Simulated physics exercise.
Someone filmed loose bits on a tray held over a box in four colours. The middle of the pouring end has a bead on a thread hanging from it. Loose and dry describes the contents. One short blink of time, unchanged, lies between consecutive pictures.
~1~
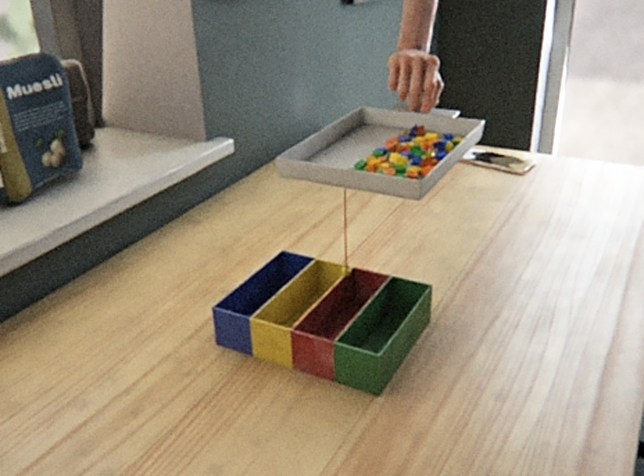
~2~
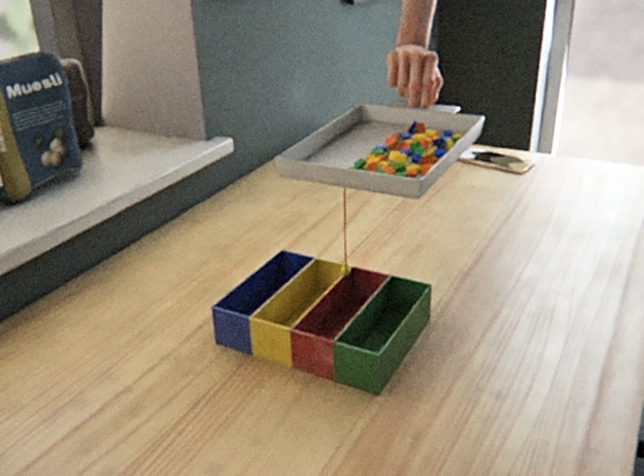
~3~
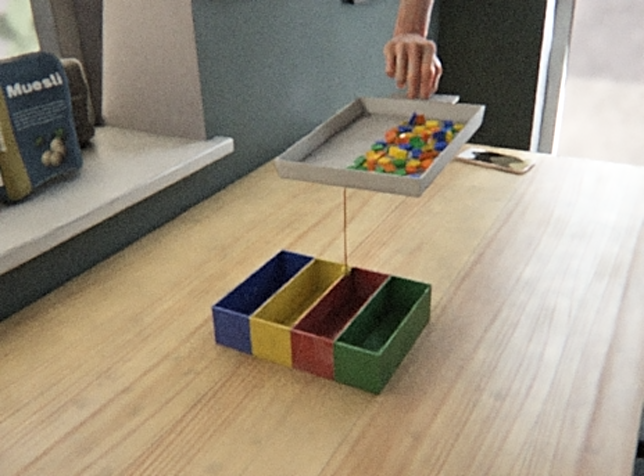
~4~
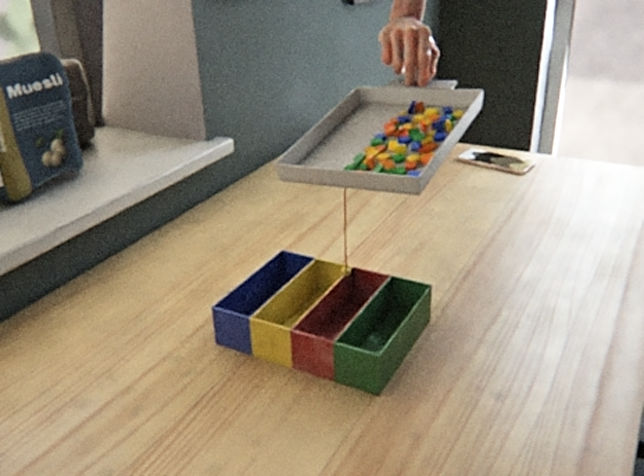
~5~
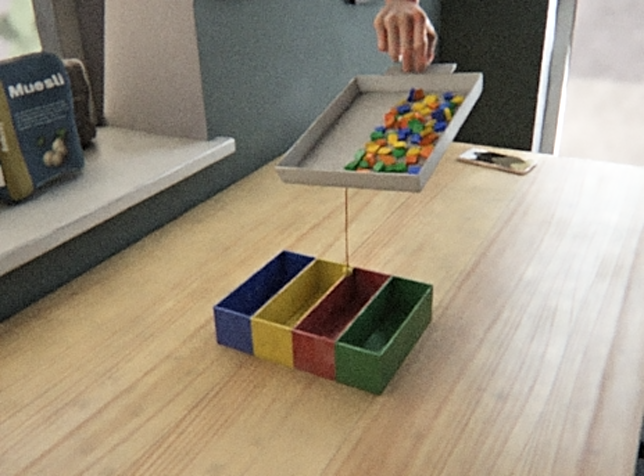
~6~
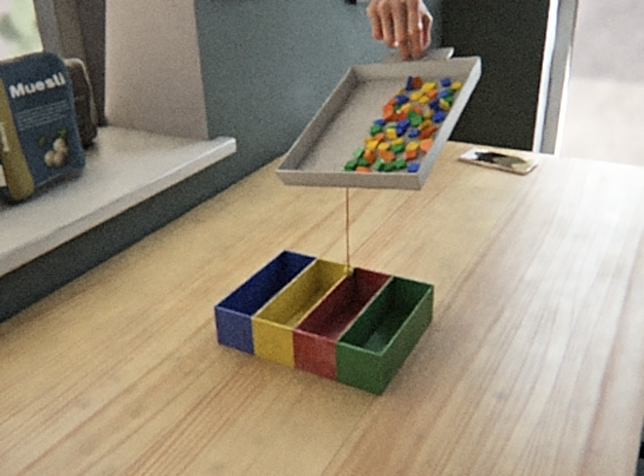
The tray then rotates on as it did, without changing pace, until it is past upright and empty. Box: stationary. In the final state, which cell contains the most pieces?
The blue one contains the most.
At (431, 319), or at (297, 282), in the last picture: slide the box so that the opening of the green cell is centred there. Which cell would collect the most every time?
Try 1: That blue cell. Try 2: Green.
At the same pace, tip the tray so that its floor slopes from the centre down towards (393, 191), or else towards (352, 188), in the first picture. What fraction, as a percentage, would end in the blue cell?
Shares: About 0 in a hundred, then about 10 in a hundred.
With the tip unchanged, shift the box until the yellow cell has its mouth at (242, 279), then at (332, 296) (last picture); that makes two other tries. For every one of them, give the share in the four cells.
100 %, 70 %.
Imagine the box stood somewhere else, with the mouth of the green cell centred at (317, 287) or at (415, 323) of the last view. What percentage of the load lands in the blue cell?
0 %, then 60 %.
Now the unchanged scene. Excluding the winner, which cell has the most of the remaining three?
Just behind the top cell comes the cell in yellow.
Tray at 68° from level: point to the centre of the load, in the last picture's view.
The load is centred near (328, 158).
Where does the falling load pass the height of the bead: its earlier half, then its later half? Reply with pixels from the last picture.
The leading part at (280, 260), the rest of it at (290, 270).
Shortly afterwards, tray tipped steeply; the whole lot on the tray.
Next, tray tipped past a quarter turn; near two thirds on the tray; a little in the blue cell; near a quarter falling or outside the box.
Some moments later, tray tipped past a quarter turn; near two thirds in the blue cell; near a third in the yellow cell; a little in the red cell.
In the end, tray tipped past a quarter turn; near two thirds in the blue cell; near a third in the yellow cell; a little in the red cell; none at all in the green cell.
